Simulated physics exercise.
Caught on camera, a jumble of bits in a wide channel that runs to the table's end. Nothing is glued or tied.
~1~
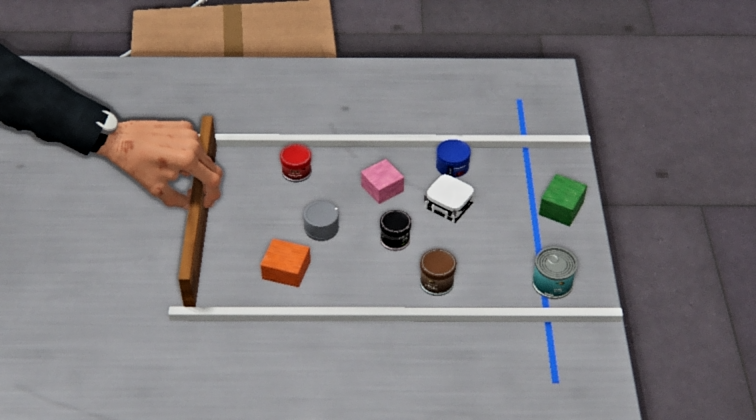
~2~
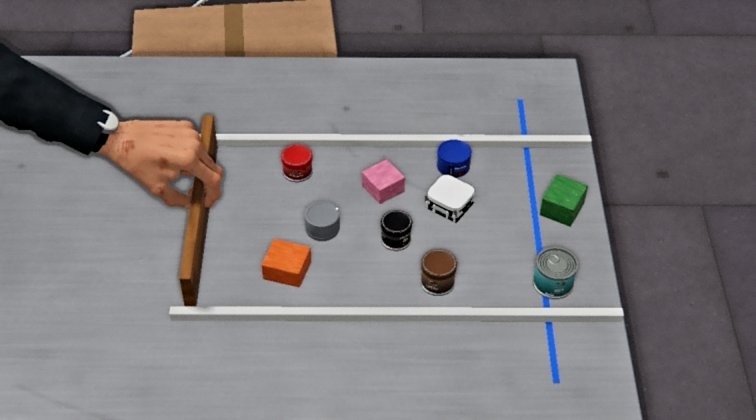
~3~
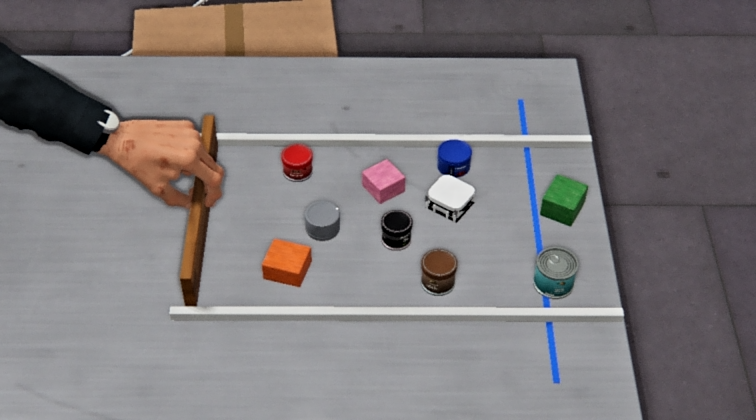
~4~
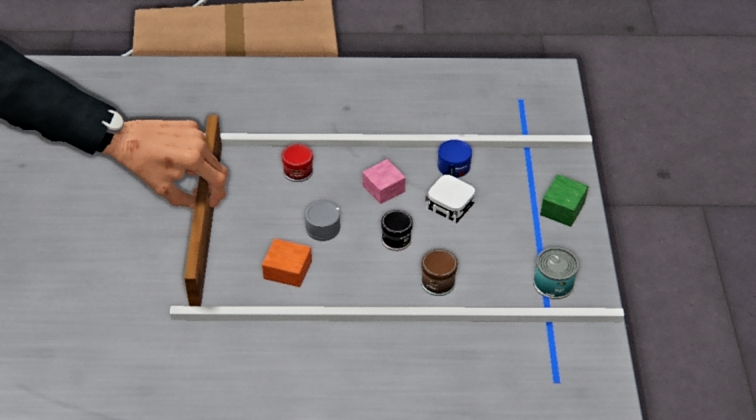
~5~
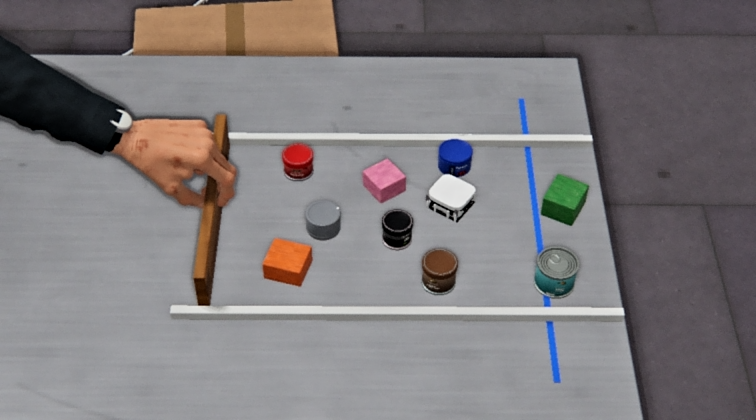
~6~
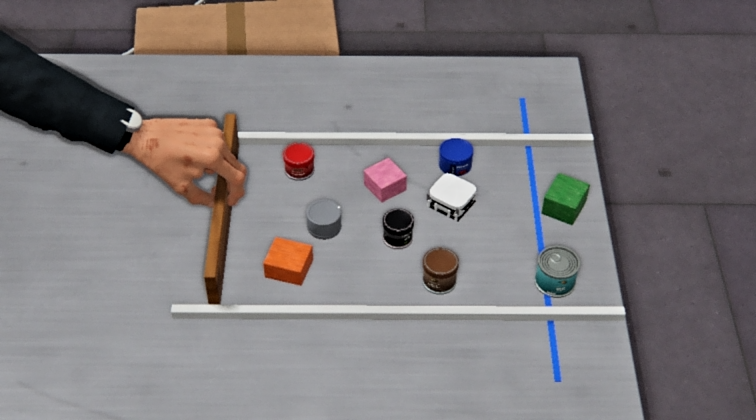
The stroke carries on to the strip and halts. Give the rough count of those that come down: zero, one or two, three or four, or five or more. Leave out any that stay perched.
Here the number that fall off is one or two.
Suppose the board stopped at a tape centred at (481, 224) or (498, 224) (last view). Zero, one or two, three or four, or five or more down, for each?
Taking them in turn, none at all; zero.
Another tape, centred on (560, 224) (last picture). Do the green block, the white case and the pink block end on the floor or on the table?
The green block goes over; the white case comes down; the pink block remains up.
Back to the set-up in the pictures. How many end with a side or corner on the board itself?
In contact: 5.
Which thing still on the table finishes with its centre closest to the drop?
The turquoise pot.
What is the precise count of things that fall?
It comes to 1.
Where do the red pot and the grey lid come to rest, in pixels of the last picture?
The red pot at (547, 161), the grey lid at (556, 218).
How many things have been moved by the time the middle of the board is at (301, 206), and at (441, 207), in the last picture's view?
2 and 8.
Soon after, none off yet; green block at rest near (566, 199); turquoise pot at rest near (557, 272); blue tub at rest near (456, 157).
Then, none off yet; green block at rest near (566, 199); turquoise pot at rest near (557, 272); blue tub moved about its own width near (480, 156).
By the end, the number that fall off is one or two; fallen, green block.
